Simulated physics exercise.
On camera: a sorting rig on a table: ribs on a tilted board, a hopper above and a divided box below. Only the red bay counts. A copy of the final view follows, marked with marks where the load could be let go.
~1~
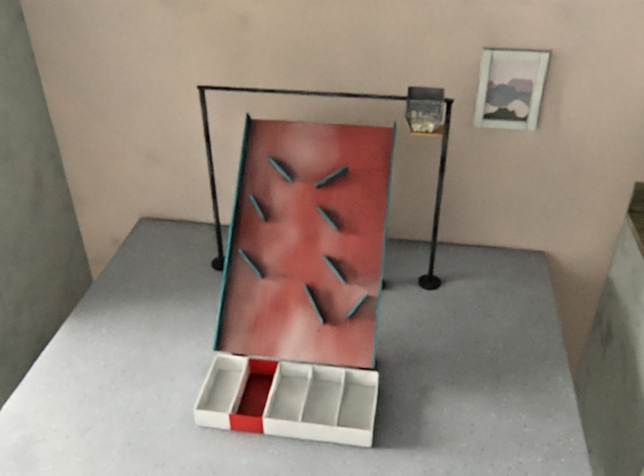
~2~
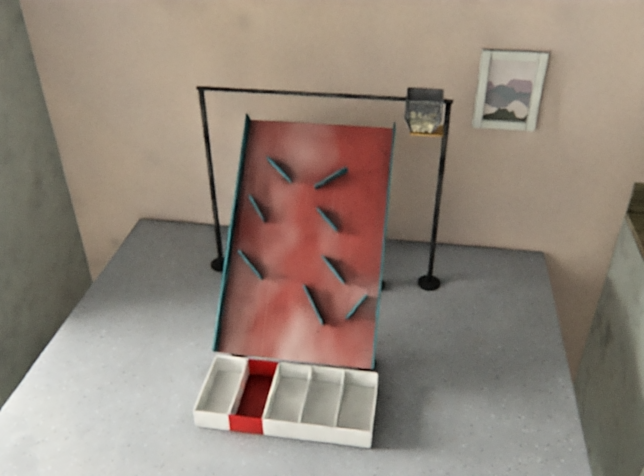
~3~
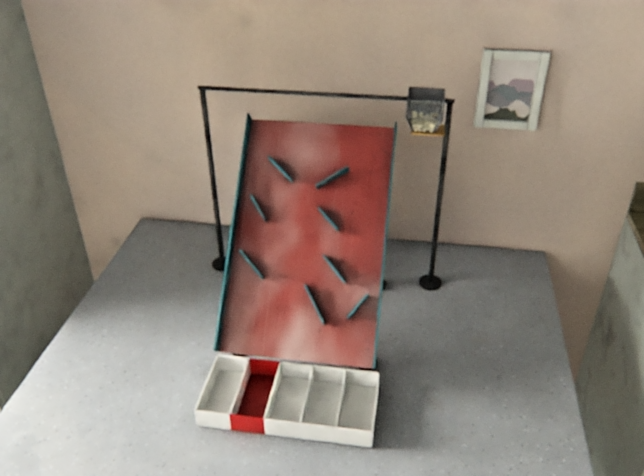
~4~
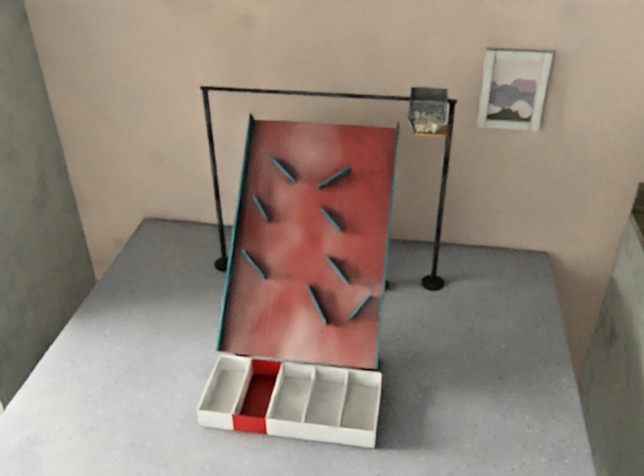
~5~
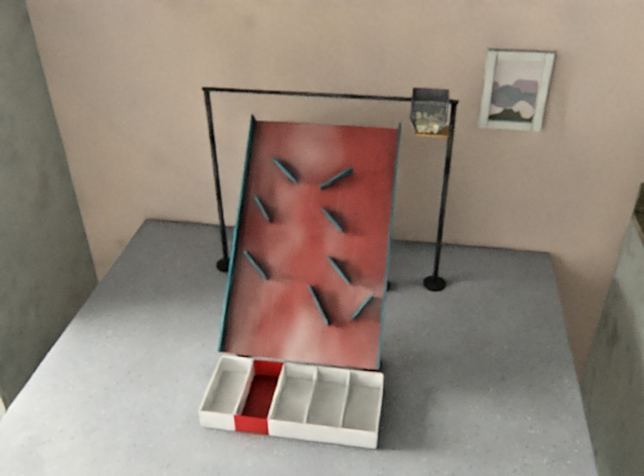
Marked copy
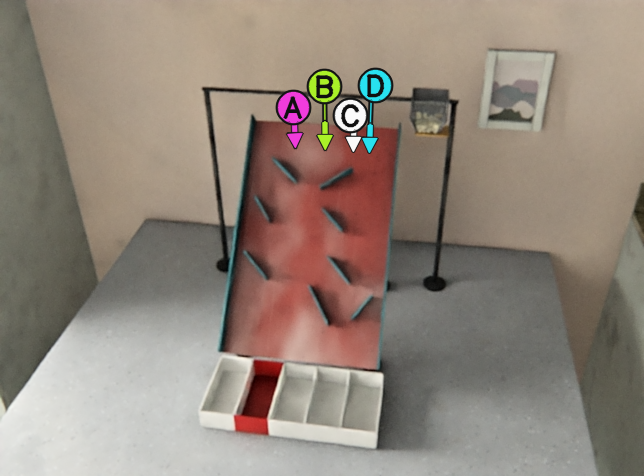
Nothing in the rig moves; only the view drifts very slightly, shifting the whole scene a touch to the right. A red tilted board with dark ribs stands on a gray table, a small hopper hanging at its upper right and a white divided box with one red bay below.
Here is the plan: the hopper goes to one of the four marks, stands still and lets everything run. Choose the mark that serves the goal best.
B beats the others.
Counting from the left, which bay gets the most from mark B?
It is the second one.
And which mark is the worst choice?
Here it is mark D.
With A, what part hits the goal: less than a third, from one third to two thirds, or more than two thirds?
Less than a third.
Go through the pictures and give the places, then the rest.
In the first frame, hopper at (421, 125), white beans, door shut.
In the second frame, ribs (267, 156) to (290, 180), (314, 186) to (347, 167), (248, 195) to (263, 220).
In the third frame, ribs (318, 207) to (337, 229), (239, 250) to (262, 277), (323, 255) to (345, 282).
In the fourth frame, ribs (307, 285) to (326, 324), (350, 318) to (370, 294).
In the fifth frame, red bay at (251, 424), number 2 of 5 from the left.
On the marked copy, mark A meets the board at (295, 142); mark B meets the board at (325, 144); mark C meets the board at (353, 146); mark D meets the board at (369, 147).
For mark A, about a quarter in the red bay, about two thirds in other bays, a small part held on the board.
For mark B, about two thirds in the red bay, about a quarter in other bays, a small part held on the board.
For mark C, about a third in the red bay, about half in other bays, a small part held on the board.
For mark D, a small part in the red bay, most in other bays, a stray few held on the board.
